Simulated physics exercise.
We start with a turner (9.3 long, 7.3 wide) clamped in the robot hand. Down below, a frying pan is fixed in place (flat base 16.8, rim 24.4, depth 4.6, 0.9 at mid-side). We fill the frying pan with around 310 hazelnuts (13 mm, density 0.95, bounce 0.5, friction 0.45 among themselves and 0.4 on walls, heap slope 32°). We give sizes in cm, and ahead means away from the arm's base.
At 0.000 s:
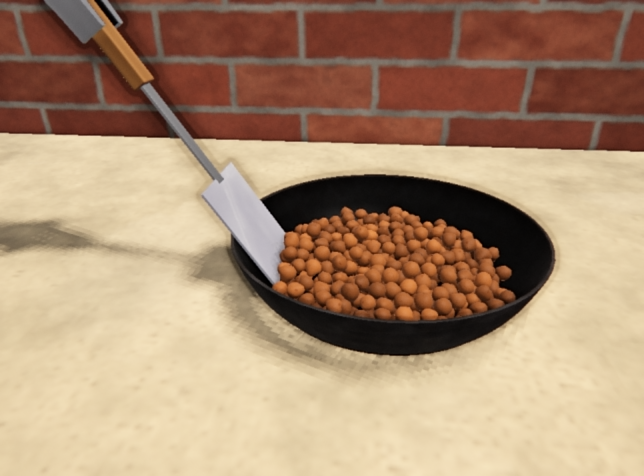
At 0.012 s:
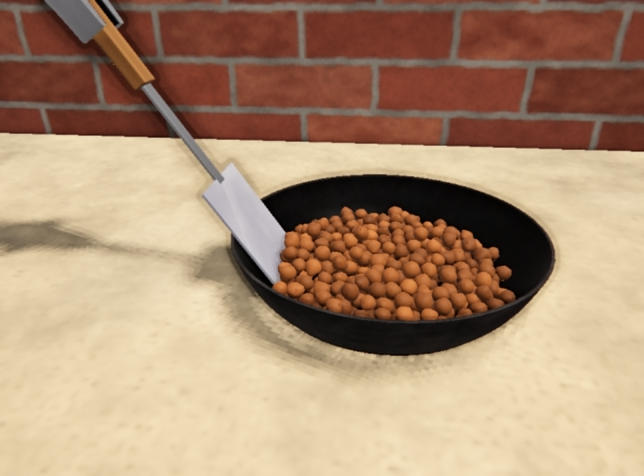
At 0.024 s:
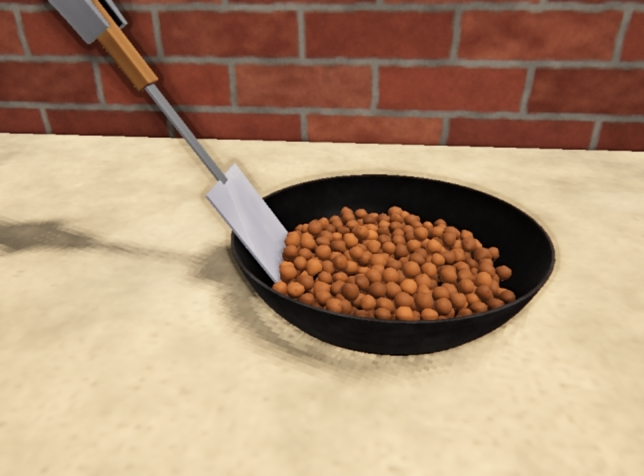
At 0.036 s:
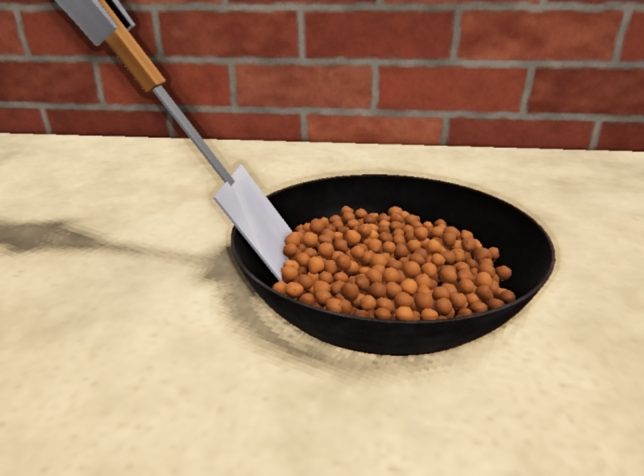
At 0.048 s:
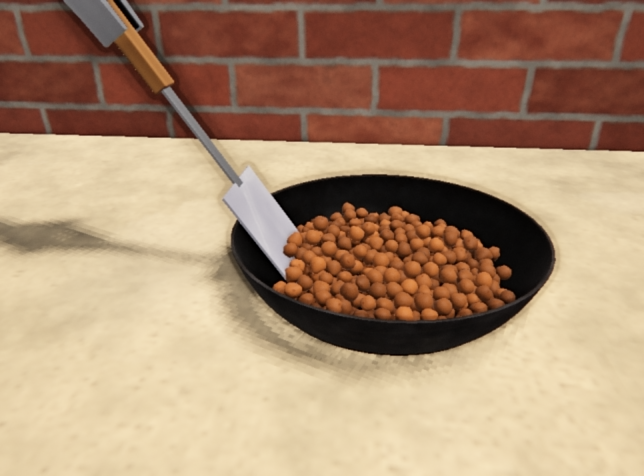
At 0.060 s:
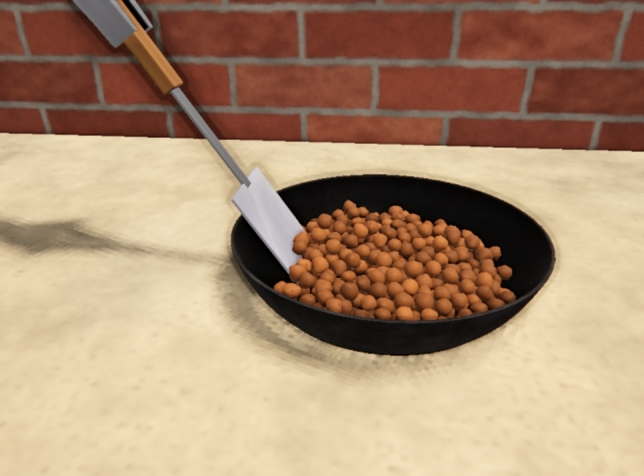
A metal turner with a wooden handle slid slowly a short way to the right inside a black frying pan, nudging a few of the round brown nuts heaped there while the pan stayed still.
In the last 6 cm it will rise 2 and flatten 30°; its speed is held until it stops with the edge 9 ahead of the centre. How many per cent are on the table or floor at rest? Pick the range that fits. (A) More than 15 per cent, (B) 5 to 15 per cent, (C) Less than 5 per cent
5 to 15 per cent (B).
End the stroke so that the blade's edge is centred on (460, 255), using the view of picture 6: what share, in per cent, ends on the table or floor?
Estimate: Approx. 0 %.
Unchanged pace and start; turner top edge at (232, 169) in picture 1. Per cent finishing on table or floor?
Around 5 percent ends up on the table or floor.
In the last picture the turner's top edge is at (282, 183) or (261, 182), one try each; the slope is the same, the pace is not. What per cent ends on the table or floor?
Respectively, some 20 and 15 per cent.
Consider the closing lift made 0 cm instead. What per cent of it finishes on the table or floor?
Roughly 0 percent of it.
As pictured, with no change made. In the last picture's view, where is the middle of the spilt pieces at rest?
I'd place it close to (600, 278).
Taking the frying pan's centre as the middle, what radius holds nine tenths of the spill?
Distance from centre: Approx. 25 cm.
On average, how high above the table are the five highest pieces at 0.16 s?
I'd say close to 4 cm on average.
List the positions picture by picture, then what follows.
Turner top edge at (217, 177), sloping 56°; upper third of the load around (383, 252), from x 280 to 505, top at y 215; 308 in the frying pan, in the first picture.
Turner top edge at (218, 178), sloping 56°; upper third of the load around (383, 252), from x 280 to 505, top at y 215, in the second picture.
Turner top edge at (221, 178), sloping 56°; upper third of the load around (381, 253), from x 280 to 505, top at y 215, in the third picture.
Turner top edge at (228, 180), sloping 56°; upper third of the load around (373, 252), from x 280 to 505, top at y 215, in the fourth picture.
Turner top edge at (236, 181), sloping 56°; upper third of the load around (373, 249), from x 280 to 505, top at y 210, in the fifth picture.
Turner top edge at (245, 182), sloping 56°; upper third of the load around (377, 250), from x 280 to 505, top at y 210; 308 in the frying pan, in the sixth picture.
By 0.16 s, sloping 56°, highest piece 5 above the table; 308 in the frying pan.
By 0.26 s, sloping 46°, highest piece 6 above the table; 308 in the frying pan.
By 0.51 s, sloping 26°, highest piece 7 above the table; 283 in the frying pan, 21 on the table or floor, 4 on the blade or in flight.
By 1.56 s, sloping 26°, highest piece 6 above the table; 282 in the frying pan, 26 on the table or floor.
Final count, 282 in the frying pan, 26 on the table or floor. That is 8 % on the table or floor.
